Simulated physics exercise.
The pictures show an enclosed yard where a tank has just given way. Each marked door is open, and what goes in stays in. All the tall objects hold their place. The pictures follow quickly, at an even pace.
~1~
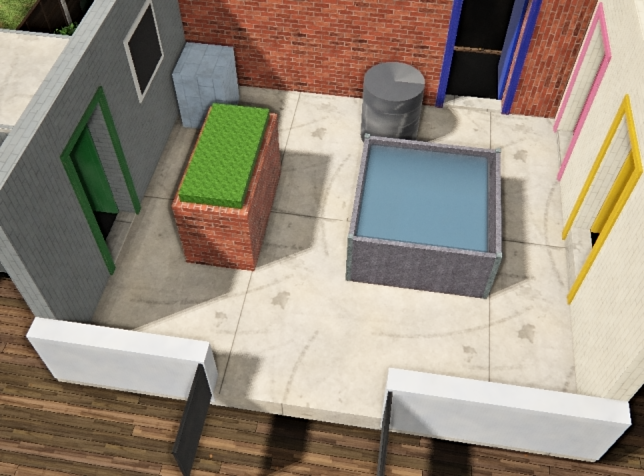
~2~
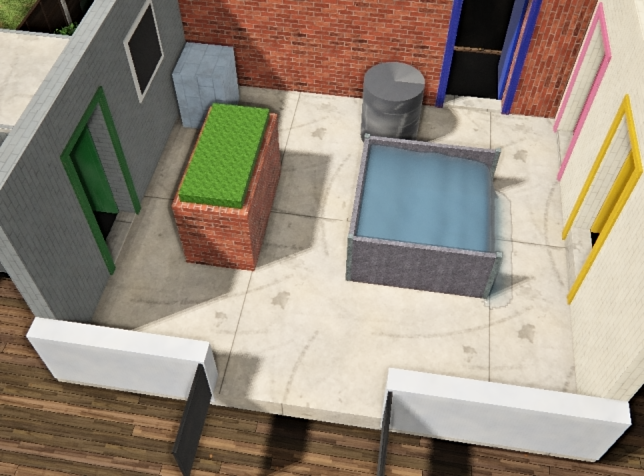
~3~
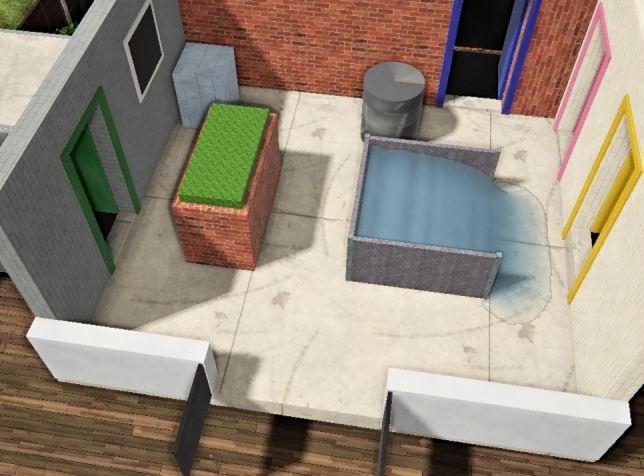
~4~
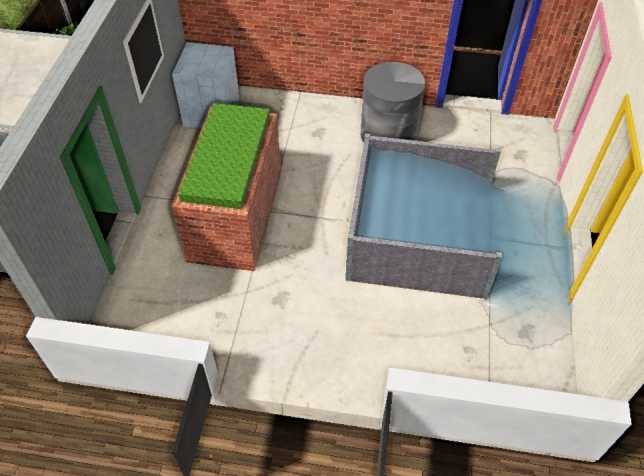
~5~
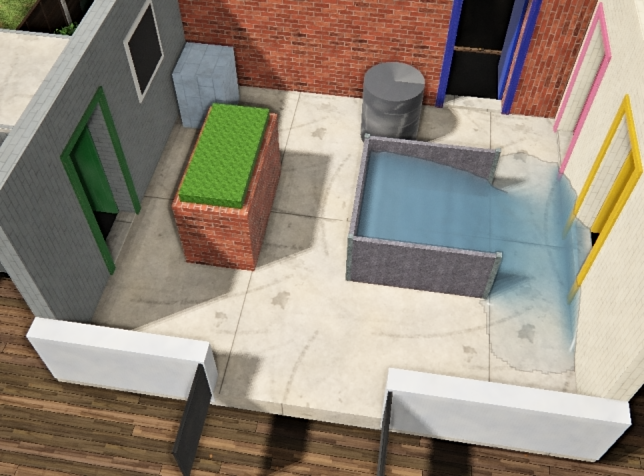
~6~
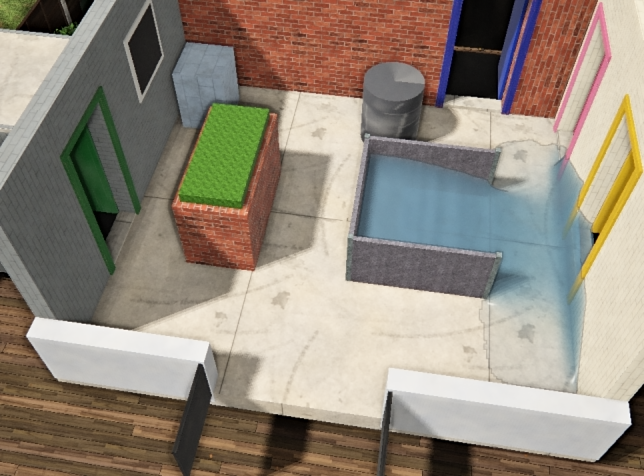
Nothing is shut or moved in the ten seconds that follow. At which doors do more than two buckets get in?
One by one: The green door lets in a lot; the pink door lets in a lot; the yellow door lets in a lot; the blue door lets in a lot.
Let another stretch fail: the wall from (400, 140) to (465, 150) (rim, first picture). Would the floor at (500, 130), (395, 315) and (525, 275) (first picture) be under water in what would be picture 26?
One after the other: Awash, clear, flooded.
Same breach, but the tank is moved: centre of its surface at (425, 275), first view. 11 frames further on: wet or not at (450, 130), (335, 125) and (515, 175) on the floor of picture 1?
As listed: Covered, clear, awash.
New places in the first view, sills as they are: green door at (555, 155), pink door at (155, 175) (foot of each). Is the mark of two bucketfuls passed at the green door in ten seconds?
In short: Green door floods.
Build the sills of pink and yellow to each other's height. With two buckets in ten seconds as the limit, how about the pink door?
Then: Pink stays under.
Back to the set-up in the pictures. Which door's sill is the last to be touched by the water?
I say the door marked green.
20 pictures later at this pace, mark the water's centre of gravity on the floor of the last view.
Near (427, 245).
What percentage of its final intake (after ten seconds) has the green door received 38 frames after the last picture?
About 50 per cent.
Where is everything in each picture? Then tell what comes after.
The tank at (427, 197) is whole and still, in the first frame.
The front is at (489, 303), out from the gap at (486, 231), in the second frame.
The front is at (518, 316), out from the gap at (486, 232), in the third frame.
The front is at (569, 327), out from the gap at (486, 234), in the fourth frame.
Water pours out at (485, 234) and has run to (572, 362), in the fifth frame.
Water pours out at (485, 234) and has run to (574, 396), in the sixth frame.
A moment on, water covers 20 % of the floor; the green door not reached, the pink door under two buckets in, the yellow door far over two buckets in, the blue door not reached.
Next, water covers 40 % of the floor; the green door not reached, the pink door over two buckets in, the yellow door far over two buckets in, the blue door under two buckets in.
Then, water covers 75 % of the floor; the green door not reached, the pink door over two buckets in, the yellow door far over two buckets in, the blue door over two buckets in.
Later, water covers 95 % of the floor; the green door over two buckets in, the pink door far over two buckets in, the yellow door far over two buckets in, the blue door far over two buckets in.
In the end, water covers 95 % of the floor; the green door far over two buckets in, the pink door far over two buckets in, the yellow door far over two buckets in, the blue door far over two buckets in.
